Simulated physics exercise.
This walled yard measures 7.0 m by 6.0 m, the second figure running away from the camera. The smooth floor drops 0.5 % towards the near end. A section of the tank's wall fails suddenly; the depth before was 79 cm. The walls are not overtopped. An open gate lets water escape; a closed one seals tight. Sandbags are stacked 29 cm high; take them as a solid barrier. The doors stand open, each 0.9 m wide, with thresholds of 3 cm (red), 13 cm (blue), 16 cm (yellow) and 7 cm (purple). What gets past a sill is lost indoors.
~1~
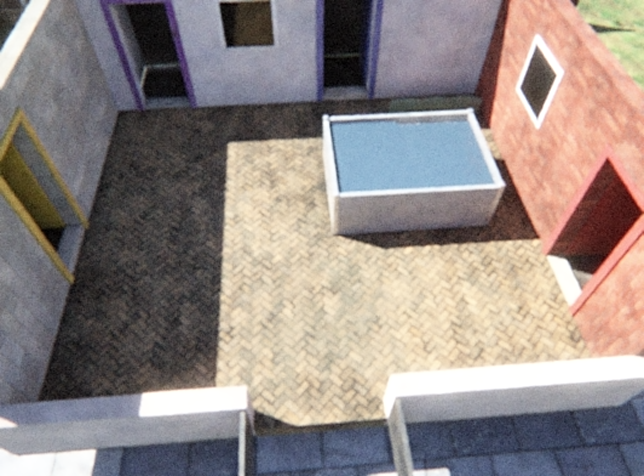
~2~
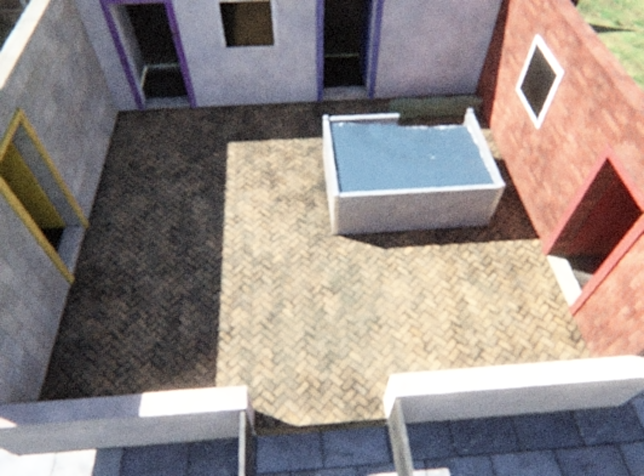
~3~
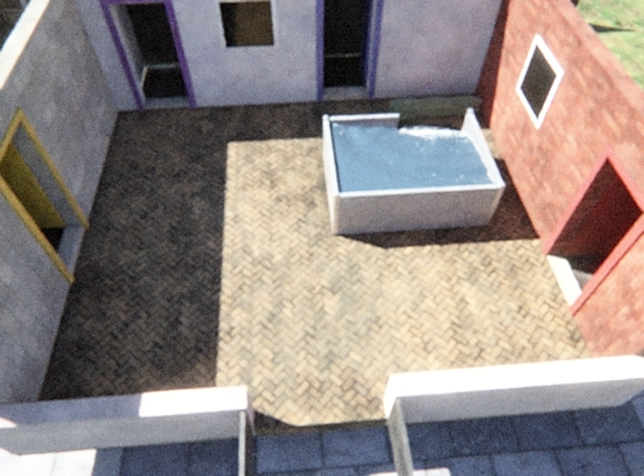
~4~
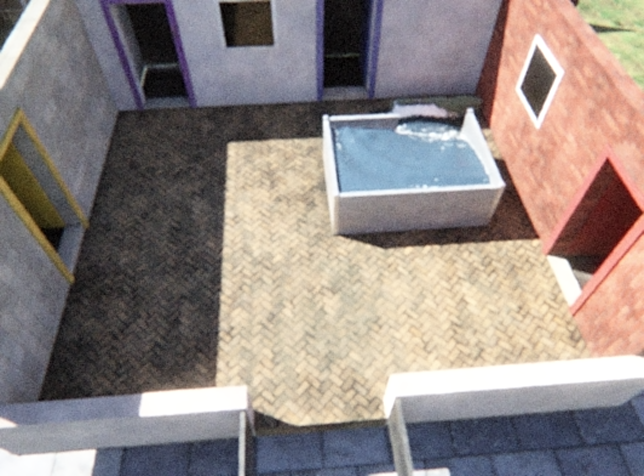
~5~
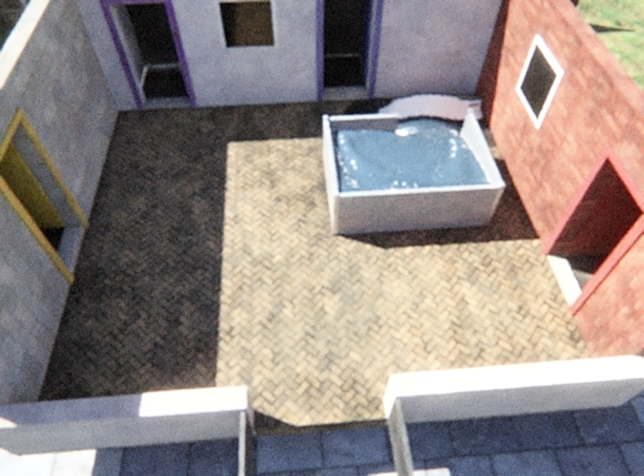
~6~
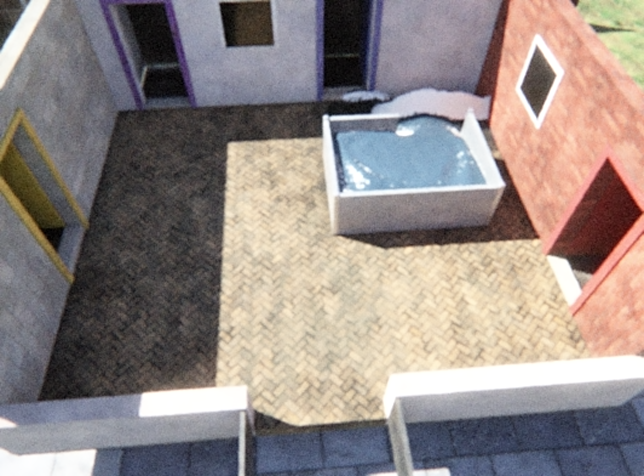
A walled yard paved in herringbone brick is seen from above its near side by a camera that stays still. A pale tank of blue water stands right of centre, with a purple-framed back wall behind it, a yellow-framed doorway at left and a red wall at right. The tank's surface breaks into white ripples as water pours out behind it, spreading along the back wall.
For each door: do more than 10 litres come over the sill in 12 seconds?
Door by door: At the red door it goes over the limit; at the blue door it goes over the limit; at the yellow door it stays under the limit; at the purple door it goes over the limit.
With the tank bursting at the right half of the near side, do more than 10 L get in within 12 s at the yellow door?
Against that limit: Yellow not over.
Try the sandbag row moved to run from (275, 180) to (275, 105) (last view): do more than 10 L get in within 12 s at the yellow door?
Against that limit: Yellow not over.
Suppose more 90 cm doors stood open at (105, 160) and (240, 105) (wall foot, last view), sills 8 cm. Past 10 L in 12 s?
In turn: Over, under.
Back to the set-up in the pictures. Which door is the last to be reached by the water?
It is the yellow one.
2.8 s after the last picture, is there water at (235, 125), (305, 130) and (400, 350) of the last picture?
In turn: Under water, under water, still dry.
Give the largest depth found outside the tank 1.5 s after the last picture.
Up to some 50 cm.
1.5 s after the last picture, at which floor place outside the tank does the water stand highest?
Near (477, 100).
Then, 0.7 s after the last picture water covers 15 % of the floor and is deepest (62 cm) near (474, 95); red door not reached, blue door 23 cm at the sill, 24 L in, yellow door not reached, purple door not reached.
Then, 1.5 s after the last picture water covers 30 % of the floor and is deepest (50 cm) near (477, 100); red door 3 cm at the sill, 0 L in, blue door 20 cm at the sill, 49 L in, yellow door not reached, purple door 3 cm at the sill, 0 L in.
Then, 2.8 s after the last picture water covers 50 % of the floor and is deepest (32 cm) near (475, 118); red door 9 cm at the sill, 9 L in, blue door 16 cm at the sill, 67 L in, yellow door not reached, purple door 4 cm at the sill, 0 L in.
Then, 6.3 s after the last picture water covers 90 % of the floor and is deepest (20 cm) near (94, 421); red door 5 cm at the sill, 47 L in, blue door 8 cm at the sill, 72 L in, yellow door 8 cm at the sill, 0 L in, purple door 10 cm at the sill, 23 L in.
Then, 11.3 s after the last picture water covers 95 % of the floor and is deepest (10 cm) near (32, 426); red door 3 cm at the sill, 54 L in, blue door 4 cm at the sill, 72 L in, yellow door 9 cm at the sill, 0 L in, purple door 5 cm at the sill, 41 L in.
